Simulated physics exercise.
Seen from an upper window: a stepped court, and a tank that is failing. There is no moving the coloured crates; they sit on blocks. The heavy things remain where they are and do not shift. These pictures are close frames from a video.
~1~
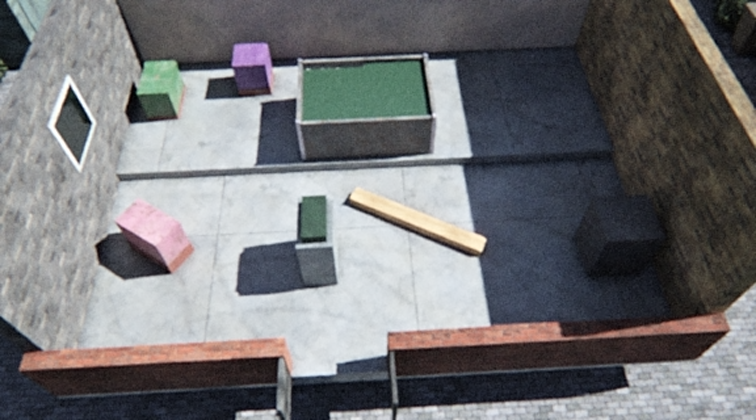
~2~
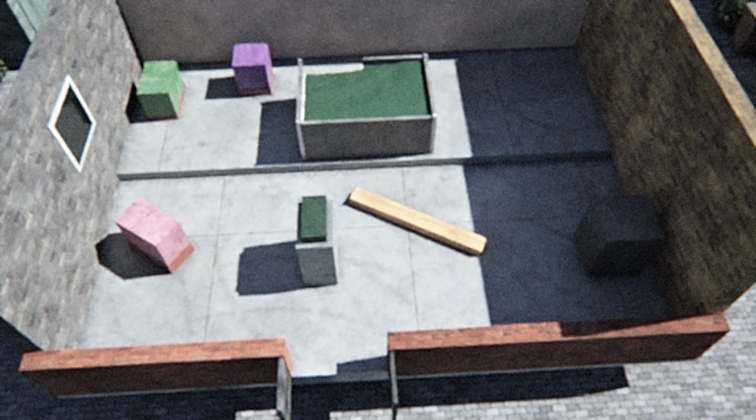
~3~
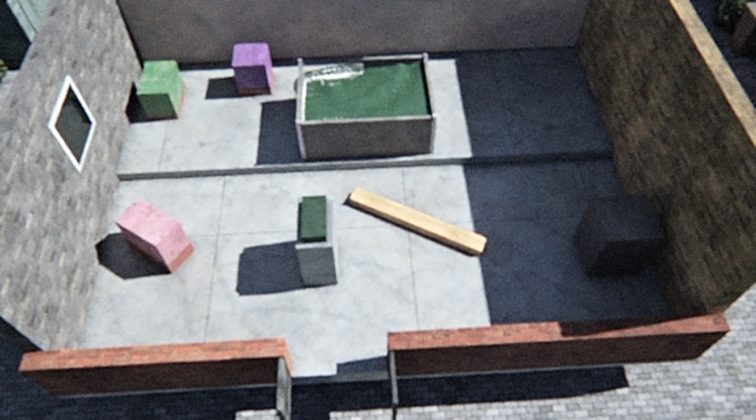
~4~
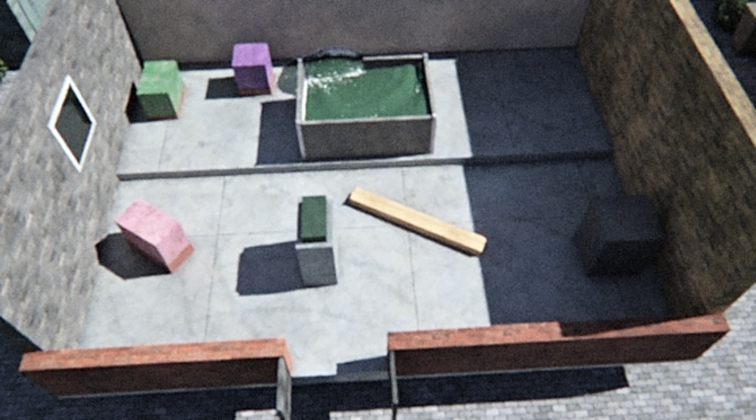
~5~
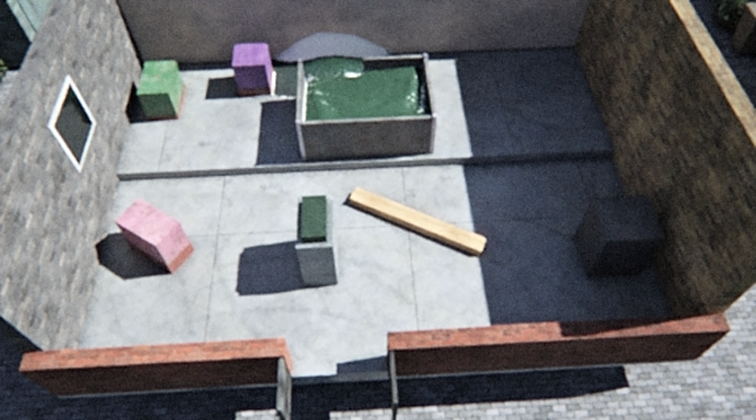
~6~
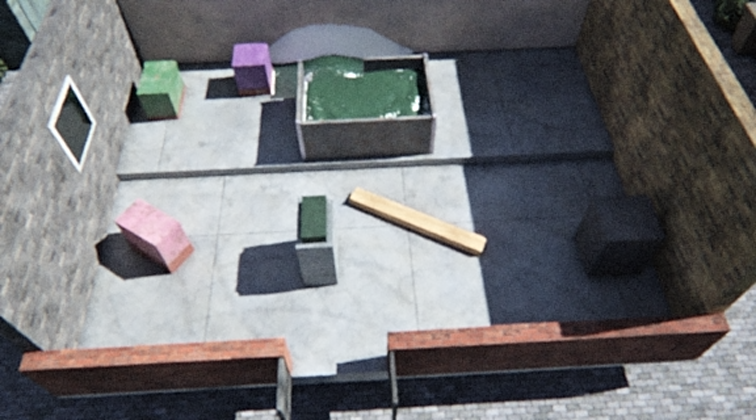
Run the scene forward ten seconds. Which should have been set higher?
In order: Purple crate: Doused, pink crate: Clear, green crate: Doused.
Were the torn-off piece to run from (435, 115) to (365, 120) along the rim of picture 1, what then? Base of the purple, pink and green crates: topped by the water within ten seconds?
Purple stays untouched, pink stays untouched, green stays untouched.
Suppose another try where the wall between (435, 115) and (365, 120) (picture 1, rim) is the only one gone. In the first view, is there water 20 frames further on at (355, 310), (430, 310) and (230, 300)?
Going through them in turn: Reached by the flood, then reached by the flood, then still unsoaked.
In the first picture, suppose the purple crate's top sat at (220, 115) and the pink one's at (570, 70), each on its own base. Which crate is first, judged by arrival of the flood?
I would go with the green one.
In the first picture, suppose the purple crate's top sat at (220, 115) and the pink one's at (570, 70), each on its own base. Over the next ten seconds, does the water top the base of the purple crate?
Result - the purple crate avoids the flood.
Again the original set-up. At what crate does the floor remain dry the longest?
Coming in last, the pink crate.
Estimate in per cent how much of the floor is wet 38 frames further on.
My best guess is some 75 %.
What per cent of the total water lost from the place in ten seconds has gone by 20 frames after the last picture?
It should be close to 0 percent by then.
A moment on, water covers 15 % of the floor; the purple crate water round its plinth, the pink crate not reached, the green crate water round its plinth.
Next, water covers 30 % of the floor; the purple crate water round its plinth, the pink crate not reached, the green crate water round its plinth.
Then, water covers 50 % of the floor; the purple crate water round its plinth, the pink crate water round its plinth, the green crate water round its plinth.
Later, water covers 75 % of the floor; the purple crate water round its plinth, the pink crate water round its plinth, the green crate water round its plinth.
In the end, water covers 95 % of the floor; the purple crate was topped, the pink crate stayed above the water, the green crate was topped.
